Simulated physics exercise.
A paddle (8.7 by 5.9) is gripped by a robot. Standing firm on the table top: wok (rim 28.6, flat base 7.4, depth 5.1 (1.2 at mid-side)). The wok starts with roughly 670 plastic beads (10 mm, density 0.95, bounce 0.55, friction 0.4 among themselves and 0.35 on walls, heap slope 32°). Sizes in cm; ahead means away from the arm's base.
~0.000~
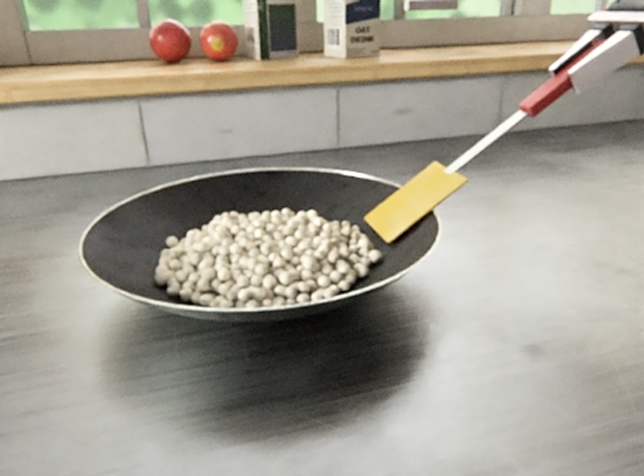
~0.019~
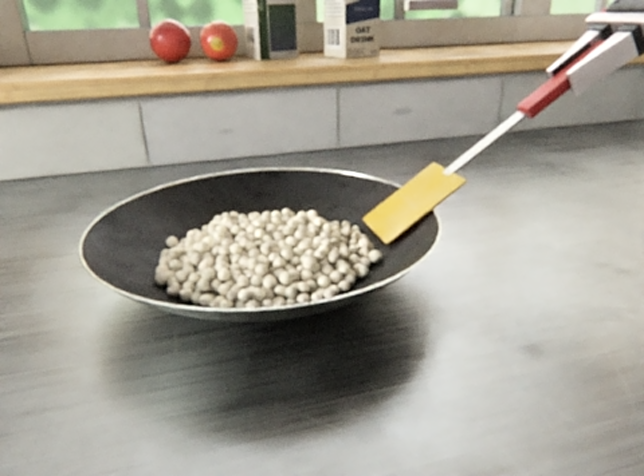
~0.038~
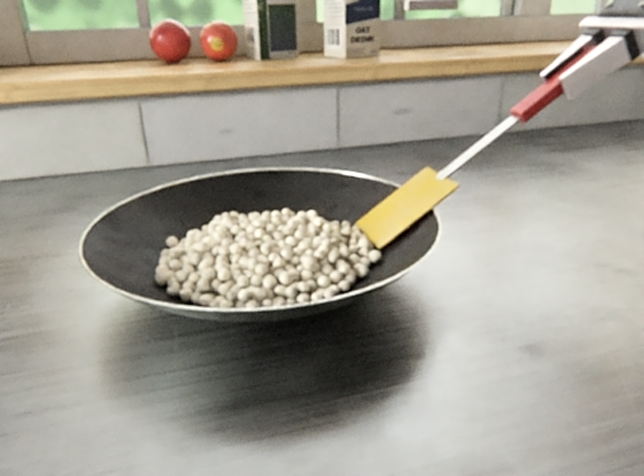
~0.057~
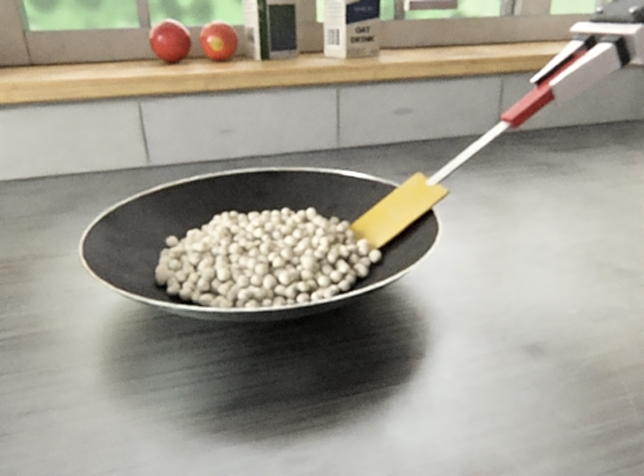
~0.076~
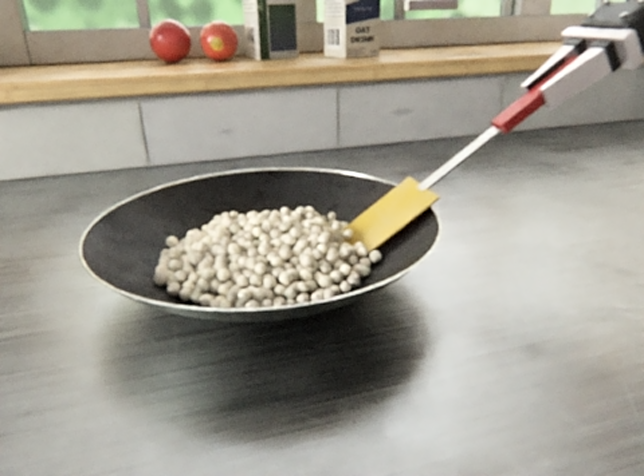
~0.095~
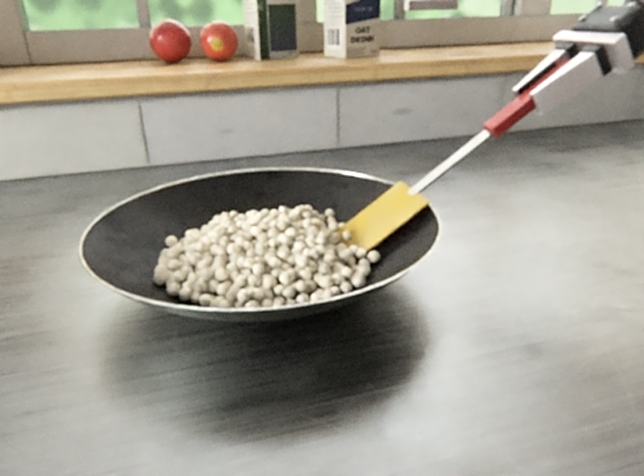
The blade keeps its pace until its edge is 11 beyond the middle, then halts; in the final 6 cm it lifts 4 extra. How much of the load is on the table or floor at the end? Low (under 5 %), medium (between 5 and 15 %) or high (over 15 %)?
A medium share, between 5 and 15 %, ends on the table or floor.
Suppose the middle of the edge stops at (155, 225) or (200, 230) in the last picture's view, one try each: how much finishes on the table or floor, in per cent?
About 5 and 0 per cent.
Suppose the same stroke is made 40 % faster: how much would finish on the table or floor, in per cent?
Then about 15 per cent.
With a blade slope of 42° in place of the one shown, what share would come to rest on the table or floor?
It would be near 10 per cent.
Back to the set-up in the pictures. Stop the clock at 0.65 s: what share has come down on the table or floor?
Some 10 per cent.
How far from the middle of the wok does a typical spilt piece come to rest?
Roughly 26 cm.
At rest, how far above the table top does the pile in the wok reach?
Some 5.0 cm.
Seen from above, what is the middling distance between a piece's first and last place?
Some 3 cm.
After 0.24 s, sloping 34°, highest piece 5 above the table; 674 in the wok.
After 0.38 s, sloping 34°, highest piece 6 above the table; 674 in the wok.
After 0.65 s, sloping 34°, highest piece 5 above the table; 613 in the wok, 61 on the table or floor.
After 1.70 s, sloping 34°, highest piece 5 above the table; 613 in the wok, 61 on the table or floor.
At rest, 613 in the wok, 61 on the table or floor. That is 9 % on the table or floor.
